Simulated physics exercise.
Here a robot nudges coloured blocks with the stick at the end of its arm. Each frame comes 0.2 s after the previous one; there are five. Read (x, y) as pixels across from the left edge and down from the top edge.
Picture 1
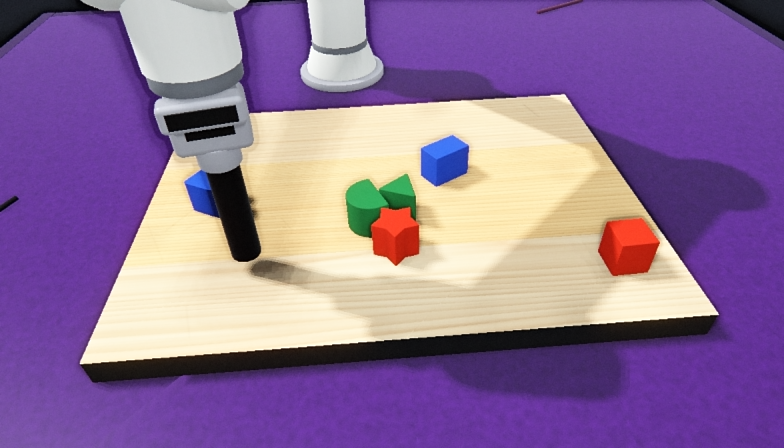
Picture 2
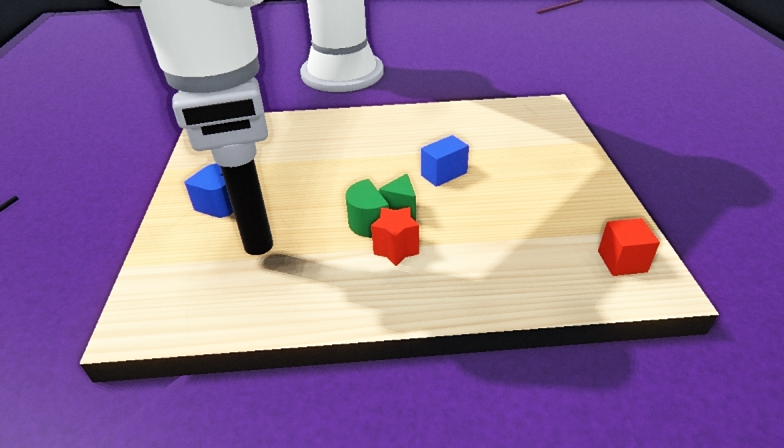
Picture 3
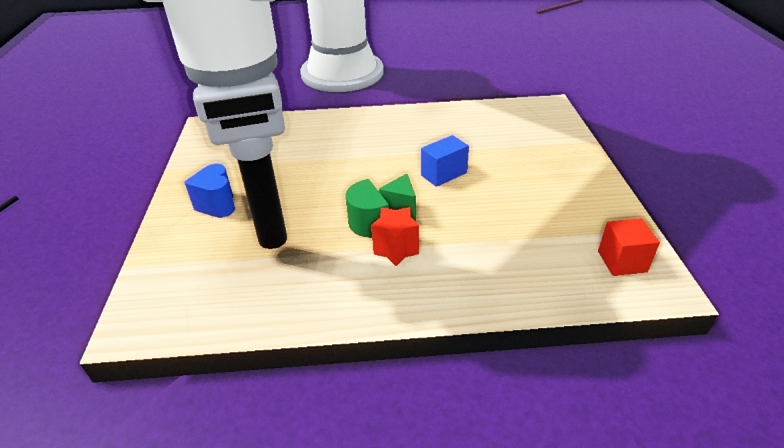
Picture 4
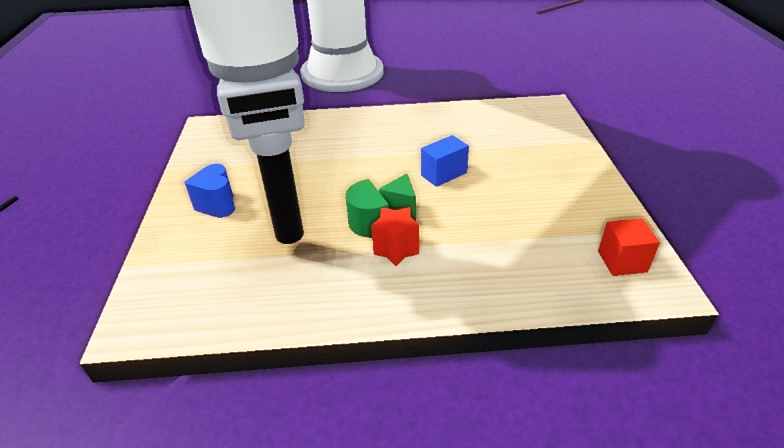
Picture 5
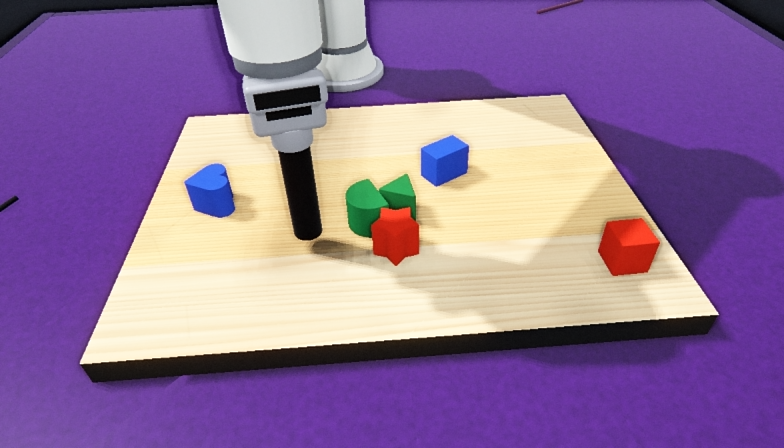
The footage shows a robot arm moving its black stick steadily rightward above a wooden board, from near a blue heart-shaped block toward a cluster of green blocks and a red star, while all the blocks stay still.
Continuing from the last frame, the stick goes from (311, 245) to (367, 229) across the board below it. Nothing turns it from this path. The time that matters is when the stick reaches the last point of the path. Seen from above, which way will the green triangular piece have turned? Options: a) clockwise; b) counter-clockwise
a - clockwise.
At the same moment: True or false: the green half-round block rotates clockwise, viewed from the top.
Verdict: False.
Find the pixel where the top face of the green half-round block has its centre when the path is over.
The answer is (387, 184).
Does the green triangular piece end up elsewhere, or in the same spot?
It gets displaced.
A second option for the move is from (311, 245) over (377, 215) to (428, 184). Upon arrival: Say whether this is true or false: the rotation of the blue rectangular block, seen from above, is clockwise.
False
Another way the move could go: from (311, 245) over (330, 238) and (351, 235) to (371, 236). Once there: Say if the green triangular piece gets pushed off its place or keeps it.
It moves.
On the path given first. Halfway along, stick (338, 224); nothing pushed yet.
At the end, stick (366, 216); green half-round block (387, 184), turned 20° anticlockwise; red star not moved; green triangular piece (416, 178), turned 20° clockwise.
